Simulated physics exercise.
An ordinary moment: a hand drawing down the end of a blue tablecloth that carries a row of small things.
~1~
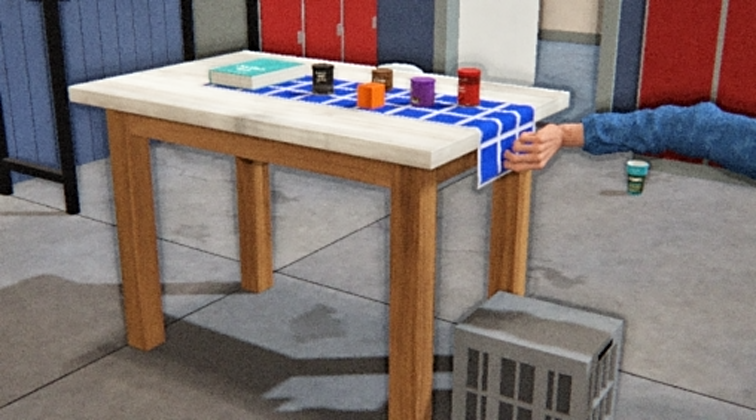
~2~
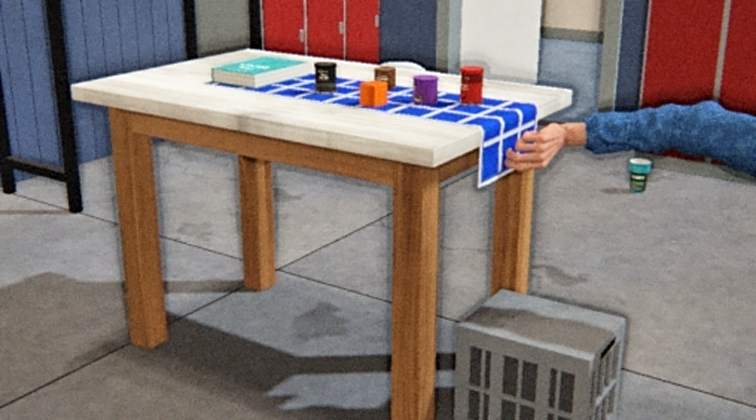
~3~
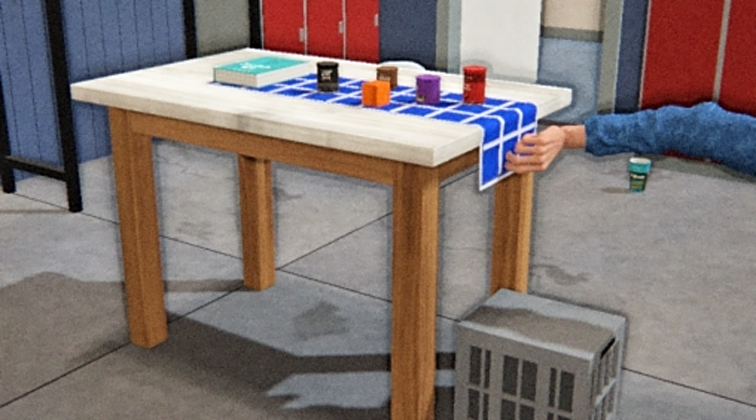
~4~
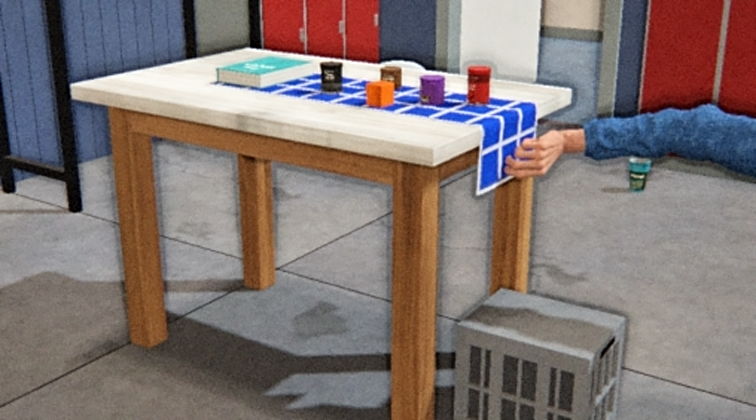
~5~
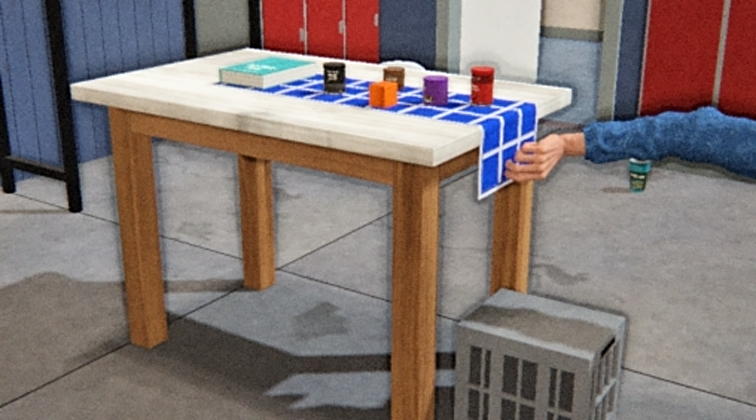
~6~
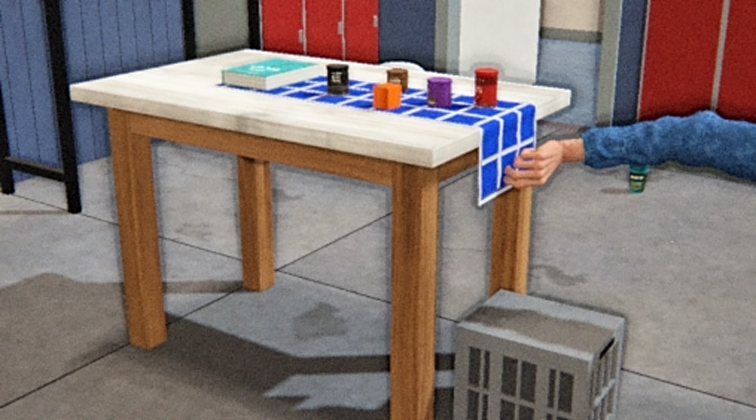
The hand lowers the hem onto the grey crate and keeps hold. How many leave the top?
The workbench loses three.
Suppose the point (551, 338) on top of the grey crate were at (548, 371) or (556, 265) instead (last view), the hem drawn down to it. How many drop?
Then 4 and 1.
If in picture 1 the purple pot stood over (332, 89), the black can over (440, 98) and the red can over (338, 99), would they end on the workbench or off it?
The purple pot remains up; the black can comes down; the red can keeps its place on top.
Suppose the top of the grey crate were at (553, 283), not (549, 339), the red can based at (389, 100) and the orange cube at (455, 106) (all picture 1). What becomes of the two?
The red can does not fall; the orange cube drops off.
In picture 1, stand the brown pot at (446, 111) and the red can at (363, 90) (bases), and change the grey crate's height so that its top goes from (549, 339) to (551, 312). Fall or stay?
The brown pot drops off; the red can holds on.
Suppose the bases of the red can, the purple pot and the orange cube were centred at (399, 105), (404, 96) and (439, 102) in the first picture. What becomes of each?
The red can comes down, the purple pot goes over, the orange cube tumbles off.
Early on, hem near (506, 259); red can gone.
Midway, hem on the crate; red can, purple pot and orange cube gone.
Finally, hem on the crate; red can, purple pot and orange cube gone. The count of fallen things is three.
